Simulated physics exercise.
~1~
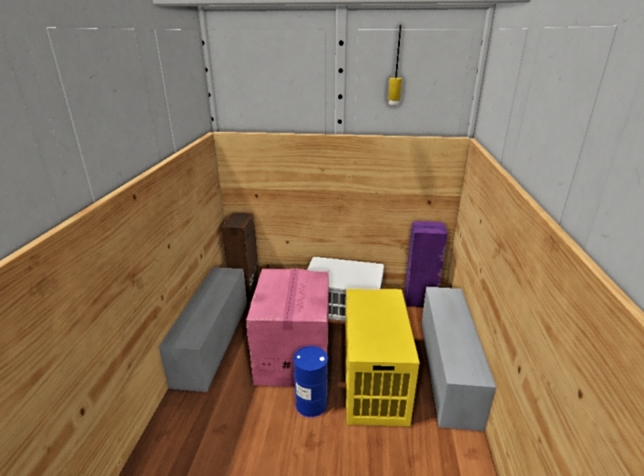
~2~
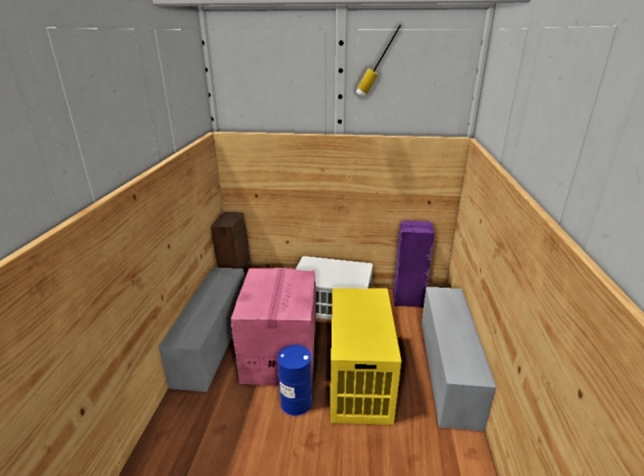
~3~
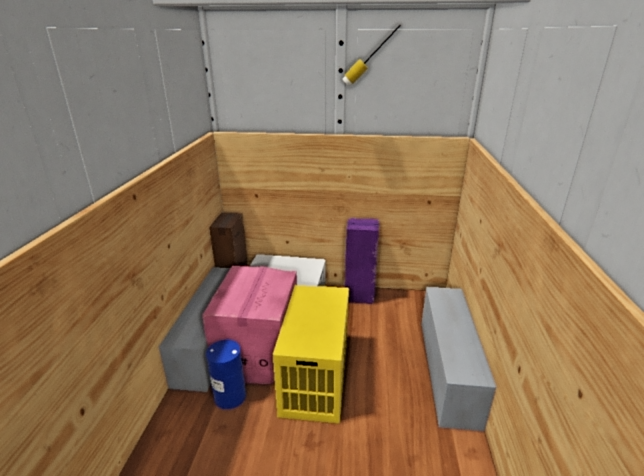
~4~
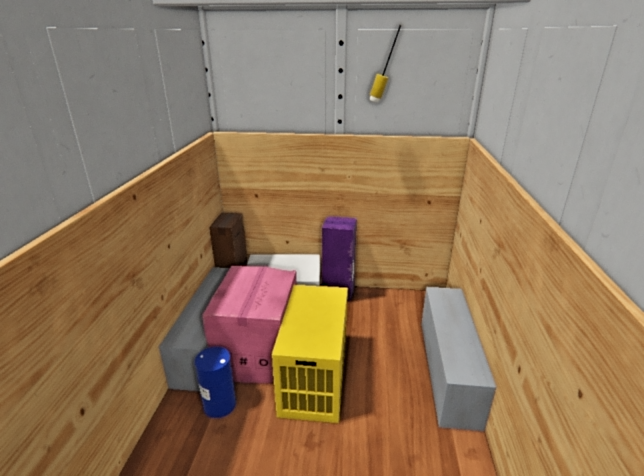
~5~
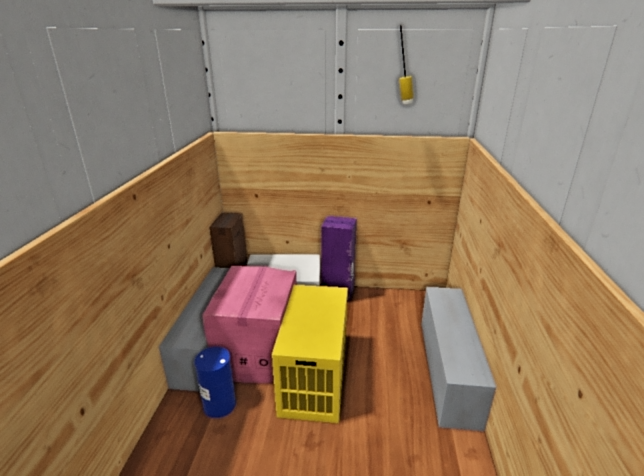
To begin with, a blue canister, a pink box, a yellow chest, a white chest and a purple box stand between two grey wheel boxes in a wood-lined load bay, with a brown box at the back left. The hanging yellow lamp swings to the left, and the load starts sliding left. As the lamp swings further, the pink box, both chests, the canister and the purple box shift well across the floor. The lamp swings back while the canister and purple box edge a little further left. Finally, everything rests toward the left, still upright, leaving bare floor on the right.
